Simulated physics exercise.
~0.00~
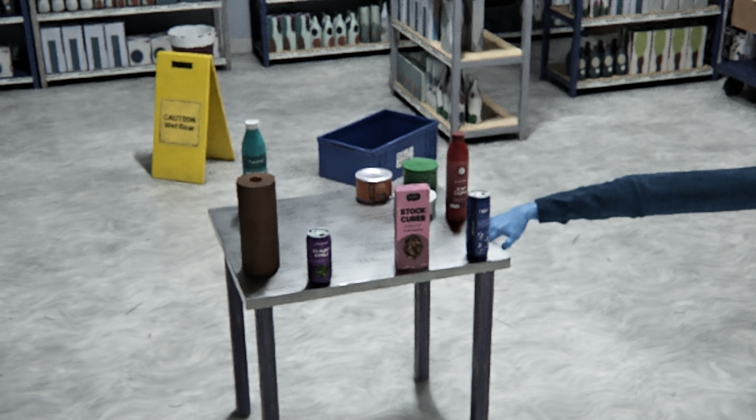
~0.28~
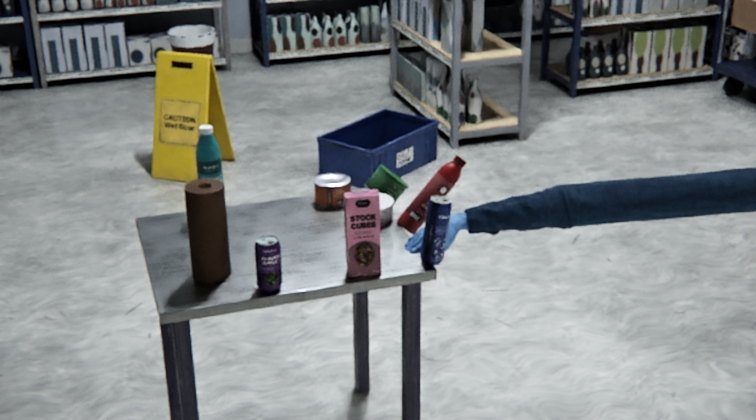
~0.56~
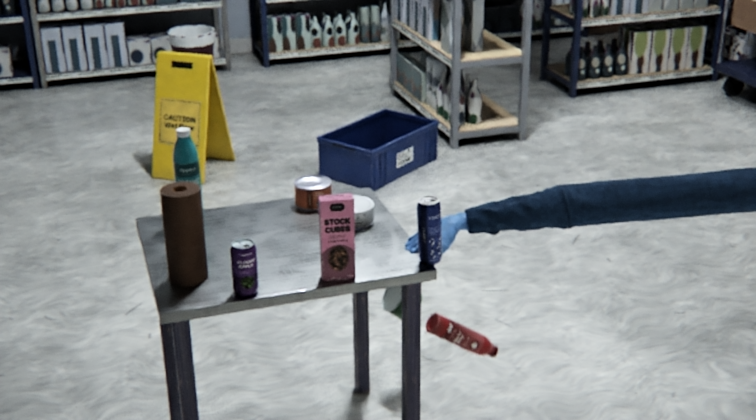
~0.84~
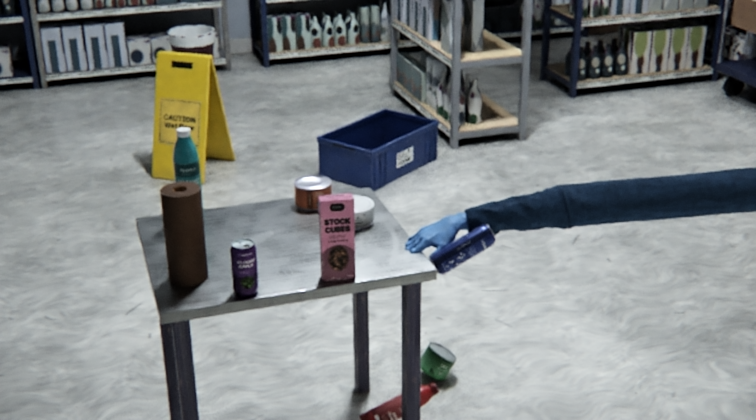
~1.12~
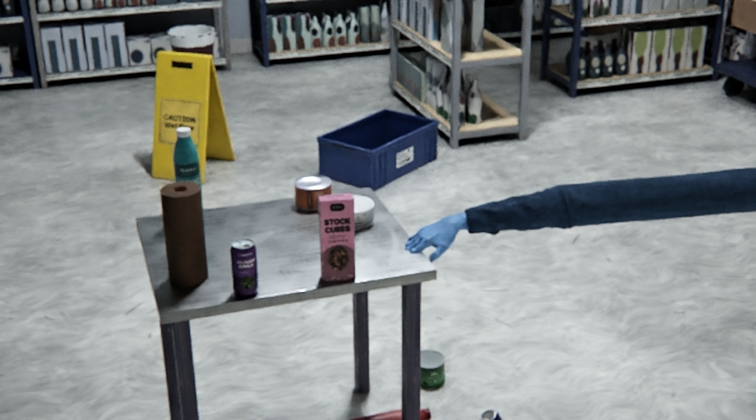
In the video, a gloved hand stays at the right edge of a cluttered metal table as the table jerks left, and a red bottle, a green tub and finally a blue can drop to the floor, while the pink packet, purple can and remaining items stay standing on top.
